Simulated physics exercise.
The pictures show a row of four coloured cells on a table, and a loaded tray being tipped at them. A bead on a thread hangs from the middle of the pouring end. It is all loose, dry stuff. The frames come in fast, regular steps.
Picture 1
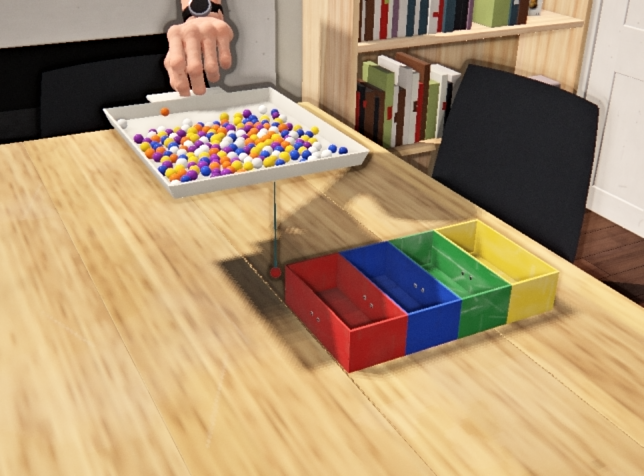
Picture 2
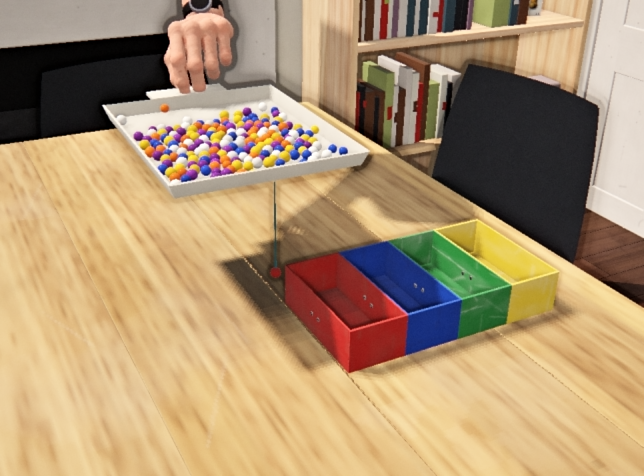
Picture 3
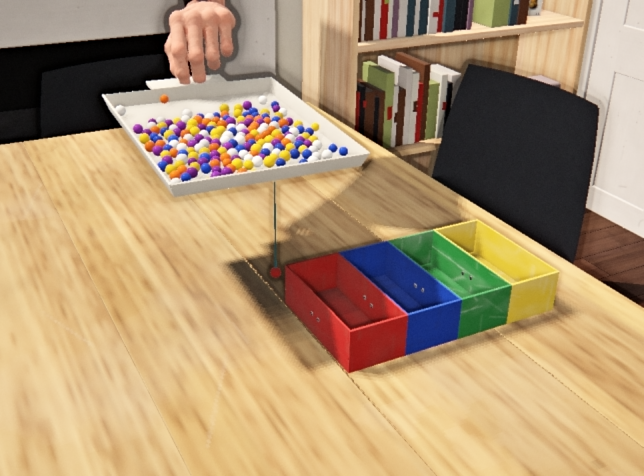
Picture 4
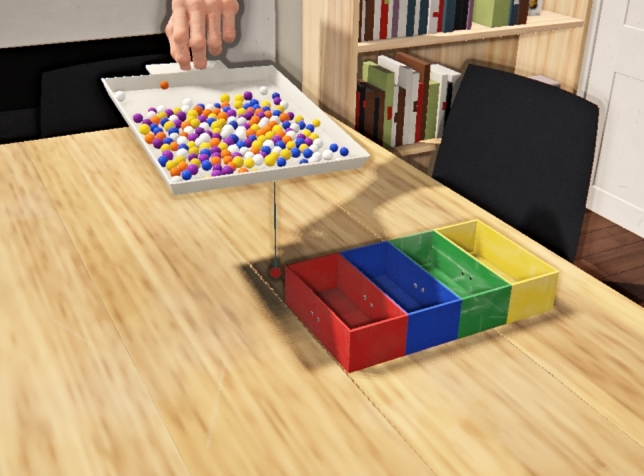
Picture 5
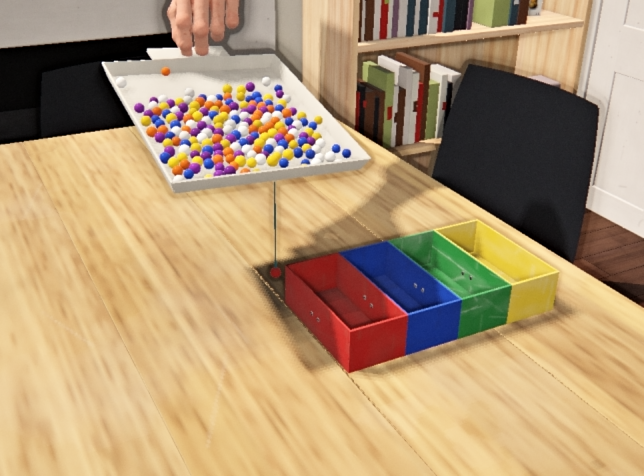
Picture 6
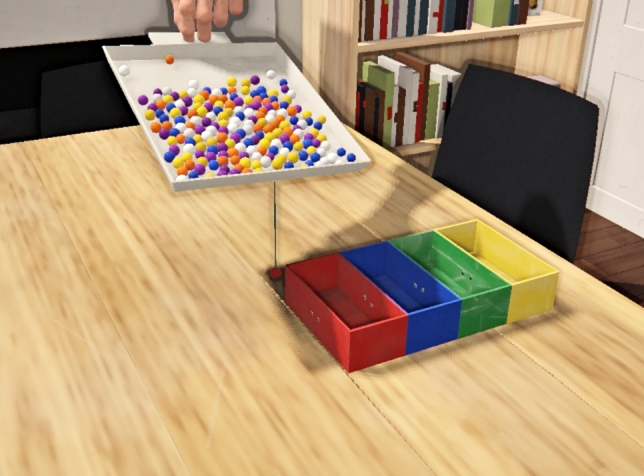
On a wooden table by a bookshelf, a row of red, blue, green and yellow bins sat empty while a hand steadily tilted a white tray of colorful beads, which shifted slightly within it.
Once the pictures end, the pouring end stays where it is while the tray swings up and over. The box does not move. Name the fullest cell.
Fullest: The red cell.
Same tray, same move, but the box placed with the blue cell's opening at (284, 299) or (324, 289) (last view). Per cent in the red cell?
About 10 and 20 per cent.
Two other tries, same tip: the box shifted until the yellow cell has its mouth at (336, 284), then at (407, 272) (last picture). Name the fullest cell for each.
First yellow, then green.
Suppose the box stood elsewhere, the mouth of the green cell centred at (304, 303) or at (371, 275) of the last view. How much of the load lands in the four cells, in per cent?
The first gives 80 %, the second 100 %.
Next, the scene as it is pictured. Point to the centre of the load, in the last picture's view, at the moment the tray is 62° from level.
Around (313, 172).
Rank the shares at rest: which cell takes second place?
Next in line is blue.
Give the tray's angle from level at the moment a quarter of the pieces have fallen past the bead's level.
Roughly 65°.
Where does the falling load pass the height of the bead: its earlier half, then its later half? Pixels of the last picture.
First near (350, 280), later near (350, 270).
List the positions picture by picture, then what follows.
In the first frame, corners of the pouring end (174, 182) and (361, 149), level; middle of the load (225, 146), round plastic beads; bead on its thread (276, 272); red cell (378, 340); blue cell (433, 323); green cell (485, 308); yellow cell (533, 293).
In the second frame, corners of the pouring end (174, 182) and (362, 150), level; middle of the load (225, 145).
In the third frame, corners of the pouring end (174, 181) and (362, 151), tipped barely, lowest at the right corner; middle of the load (225, 141).
In the fourth frame, corners of the pouring end (175, 180) and (363, 153), tipped a little, lowest at the right corner; middle of the load (226, 135).
In the fifth frame, corners of the pouring end (176, 178) and (363, 156), tipped a little, lowest at the right corner; middle of the load (228, 131).
In the sixth frame, corners of the pouring end (177, 177) and (364, 158), tipped clearly, lowest at the right corner; middle of the load (233, 128), almost all on the move; red cell (378, 340); blue cell (433, 323); green cell (485, 308); yellow cell (533, 293).
Just after the last frame, tray tipped steeply; roughly two thirds on the tray; about a tenth in the red cell; about a tenth in the blue cell; just a few in the green cell; roughly a quarter falling or outside the box.
A moment on, tray tipped past a quarter turn; roughly half in the red cell; roughly a quarter in the blue cell; just a few in the green cell; roughly a third falling or outside the box.
Further on, tray tipped past a quarter turn; roughly half in the red cell; roughly a quarter in the blue cell; just a few in the green cell; roughly a quarter falling or outside the box.
When it is over, tray tipped past a quarter turn; roughly half in the red cell; roughly a quarter in the blue cell; just a few in the green cell; not one in the yellow cell; roughly a quarter outside the box.
